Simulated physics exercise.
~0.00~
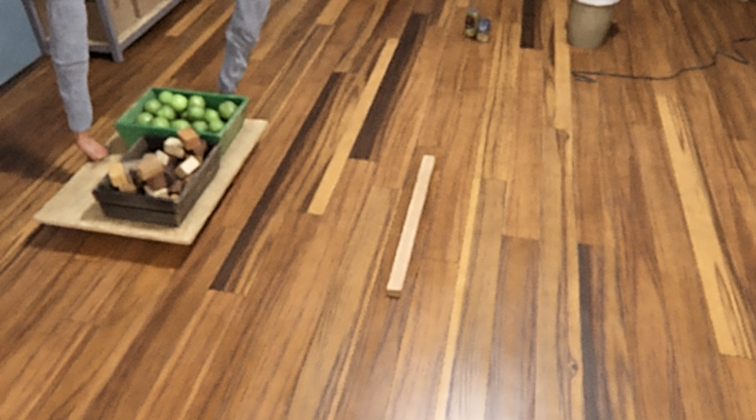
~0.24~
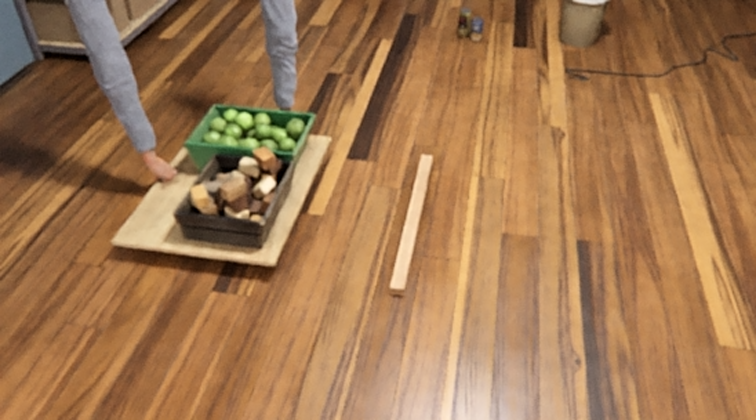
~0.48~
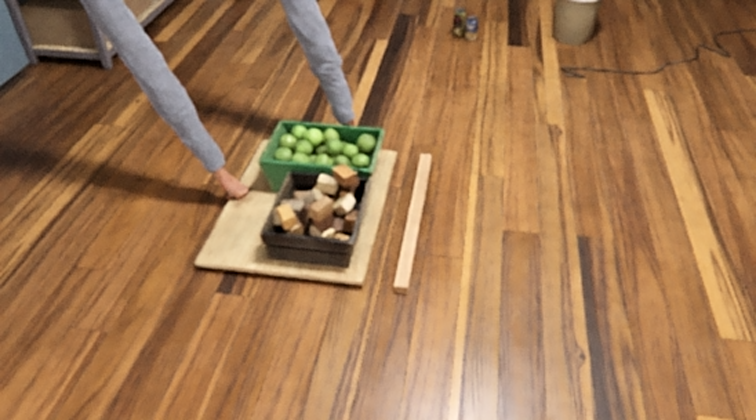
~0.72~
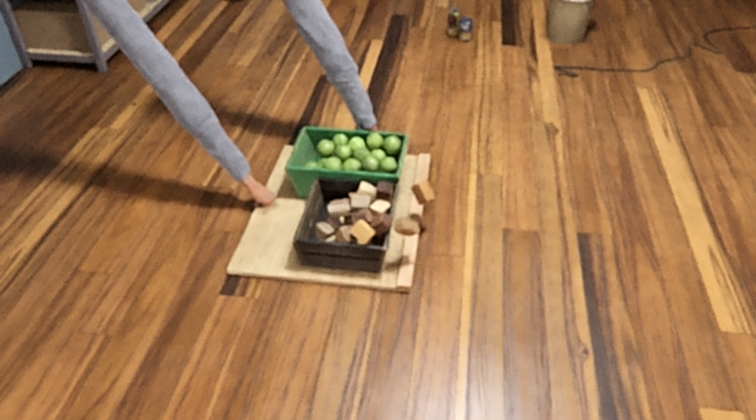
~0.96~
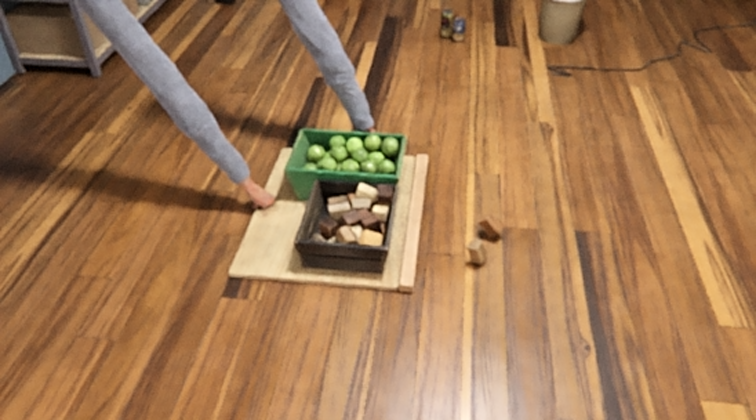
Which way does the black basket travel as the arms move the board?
The black basket travels to the right, riding on the board until it stops at the wooden strip.
At the start, two hands hold a pale board on a wooden floor, with a green basket of round green fruit and a black basket of wooden blocks on it. The arms slide the board to the right, toward a thin wooden strip lying on the floor. The board meets the strip and stops, and two blocks fly out over the right side of the black basket. They land on the floor beyond the strip. At the end, the board rests against the strip, both baskets still on it, with the fruit and the other blocks still inside.
